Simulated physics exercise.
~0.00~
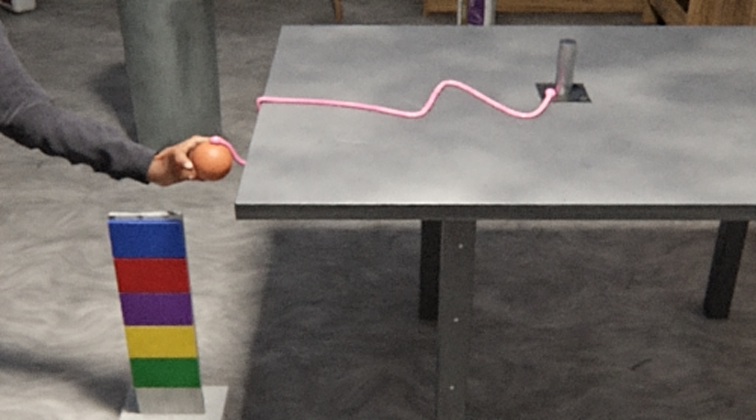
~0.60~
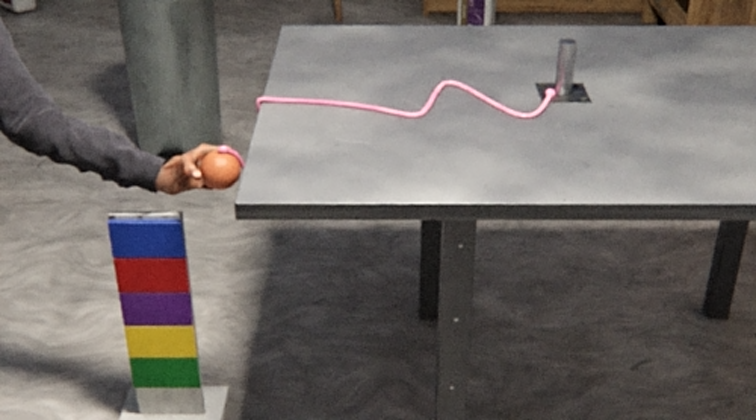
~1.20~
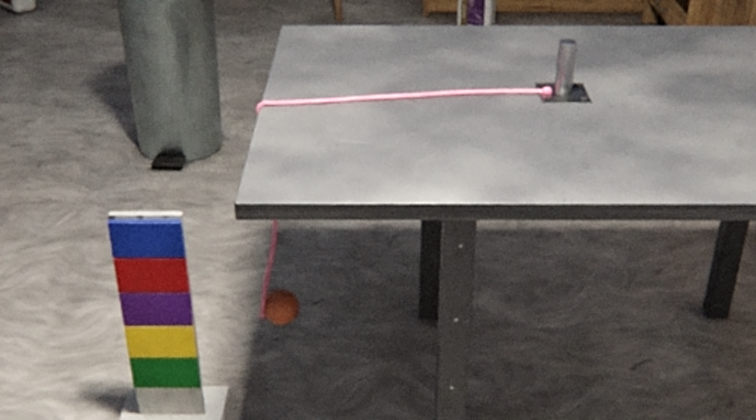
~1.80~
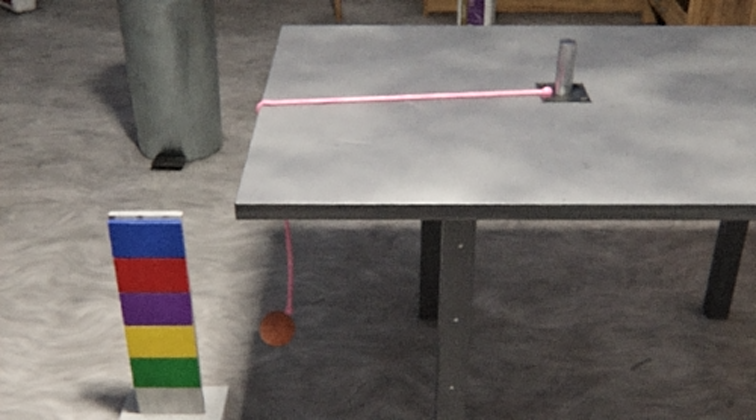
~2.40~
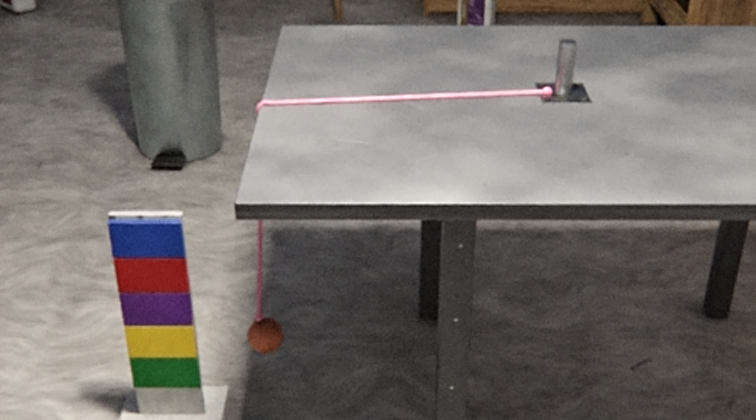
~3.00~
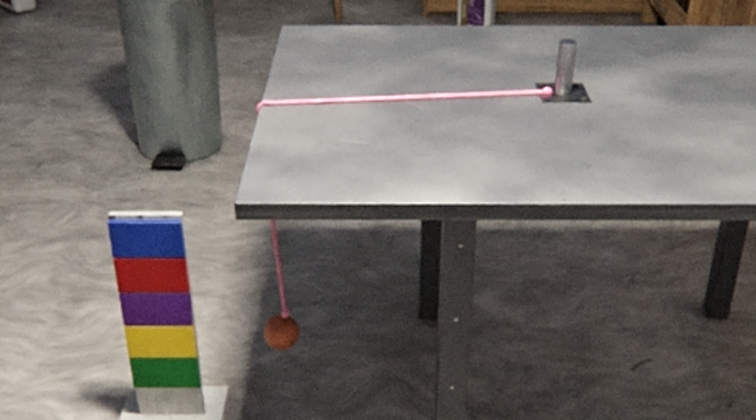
At first, a hand holds an orange ball at the left edge of a grey table, with a slack pink cord winding across the top to a short metal post. The hand shifts the ball slightly right and down, closer to the table's edge. Then the hand is gone and the ball has dropped below the tabletop, pulling the cord straight, level with the purple band of the striped board. It hangs a little lower next, swaying slightly left and then back right. Finally, it hangs from the taut cord, level with the yellow band.
